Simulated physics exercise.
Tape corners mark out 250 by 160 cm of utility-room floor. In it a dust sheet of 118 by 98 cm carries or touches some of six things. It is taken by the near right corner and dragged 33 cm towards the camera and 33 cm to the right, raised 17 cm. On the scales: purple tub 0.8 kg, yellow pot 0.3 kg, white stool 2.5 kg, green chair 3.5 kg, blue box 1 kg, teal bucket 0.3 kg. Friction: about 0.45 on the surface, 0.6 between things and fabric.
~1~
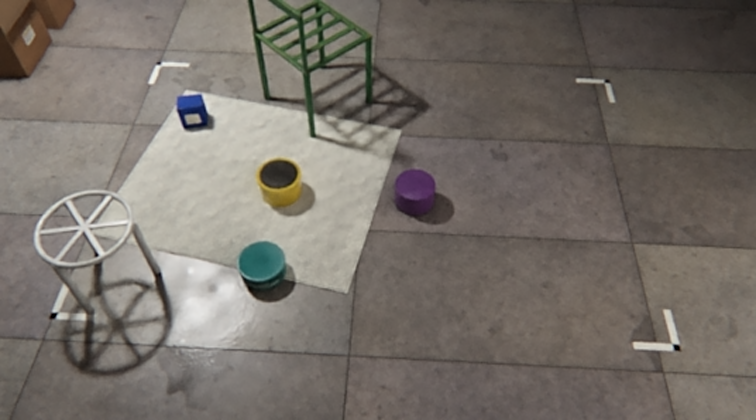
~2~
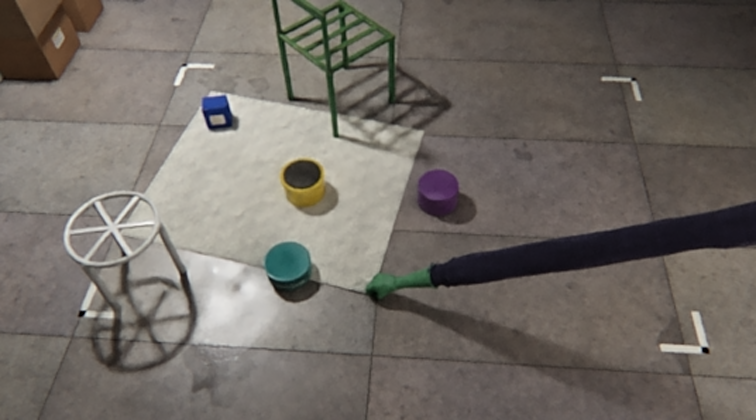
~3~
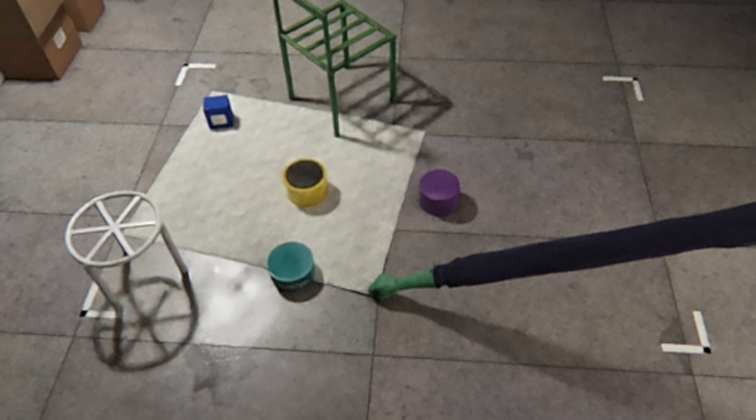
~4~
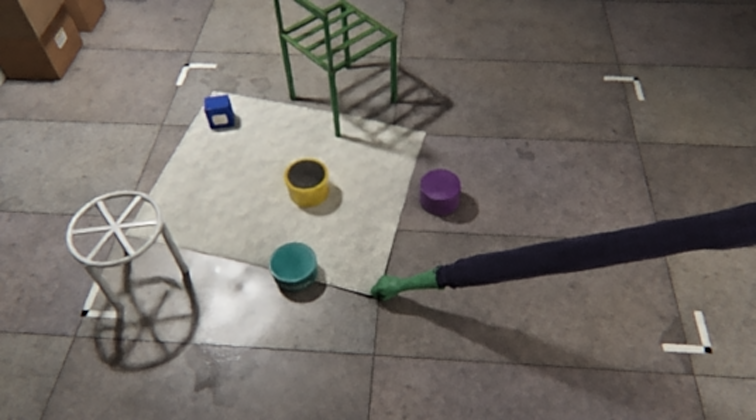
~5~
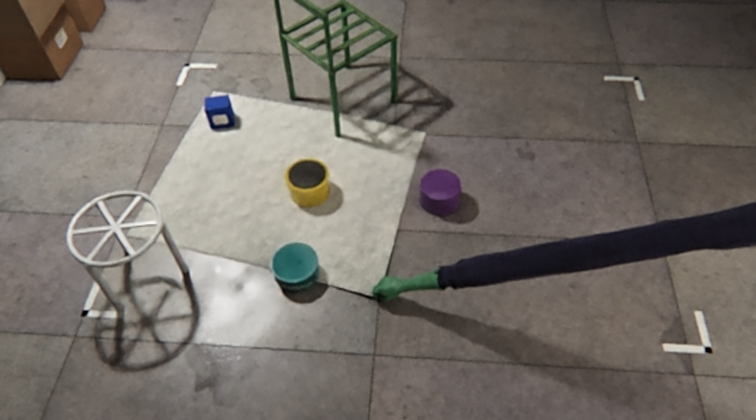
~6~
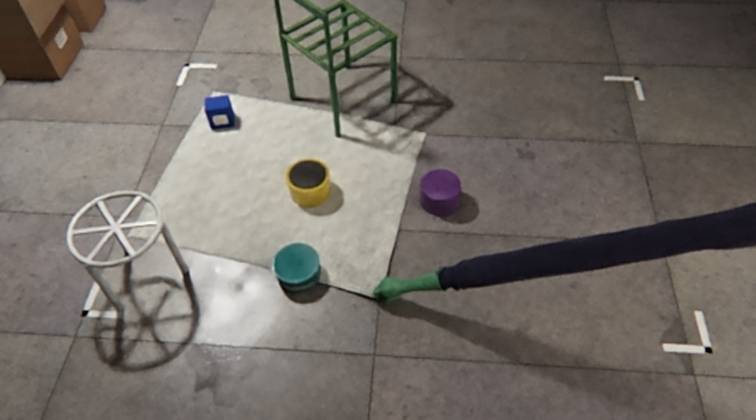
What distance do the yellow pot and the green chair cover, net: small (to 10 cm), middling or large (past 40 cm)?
Result: Yellow pot travels a long way, green chair barely shifts.
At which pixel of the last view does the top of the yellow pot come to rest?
At about (373, 238).
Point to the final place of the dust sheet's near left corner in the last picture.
Around (177, 311).
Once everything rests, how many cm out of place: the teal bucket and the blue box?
About: Teal bucket 45 cm, blue box 45 cm.
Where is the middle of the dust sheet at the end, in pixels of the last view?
Near (345, 244).
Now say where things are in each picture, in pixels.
The first picture shows shows, yellow pot (278, 174); green chair (312, 33); dust sheet corners (401, 131) (347, 293).
The second picture shows shows, teal bucket (287, 261); dust sheet corners (424, 131); grip (372, 295).
The third picture shows shows, dust sheet corners (425, 132); grip (375, 296).
The fourth picture shows shows, teal bucket (293, 262); dust sheet corners (426, 132); grip (377, 297).
The fifth picture shows shows, dust sheet corners (426, 133); grip (378, 297).
The sixth picture shows shows, yellow pot (307, 174); green chair (337, 33); dust sheet corners (426, 134); grip (380, 298).
Next, middle of the dust sheet at (302, 200); yellow pot 16 cm off its start, green chair 1 cm off its start, teal bucket 17 cm off its start.
Then, middle of the dust sheet at (320, 214); yellow pot 28 cm off its start, green chair 2 cm off its start, teal bucket 27 cm off its start.
After that, middle of the dust sheet at (337, 237); yellow pot 43 cm off its start at (363, 231), green chair 3 cm off its start at (341, 37), white stool lifted 22 cm.
Later, middle of the dust sheet at (345, 244); yellow pot 48 cm off its start, green chair 3 cm off its start, white stool 74 cm off its start.
At the end, middle of the dust sheet at (345, 244); yellow pot 48 cm off its start at (373, 238), green chair 3 cm off its start at (341, 37), white stool 81 cm off its start, blue box 47 cm off its start at (264, 156).
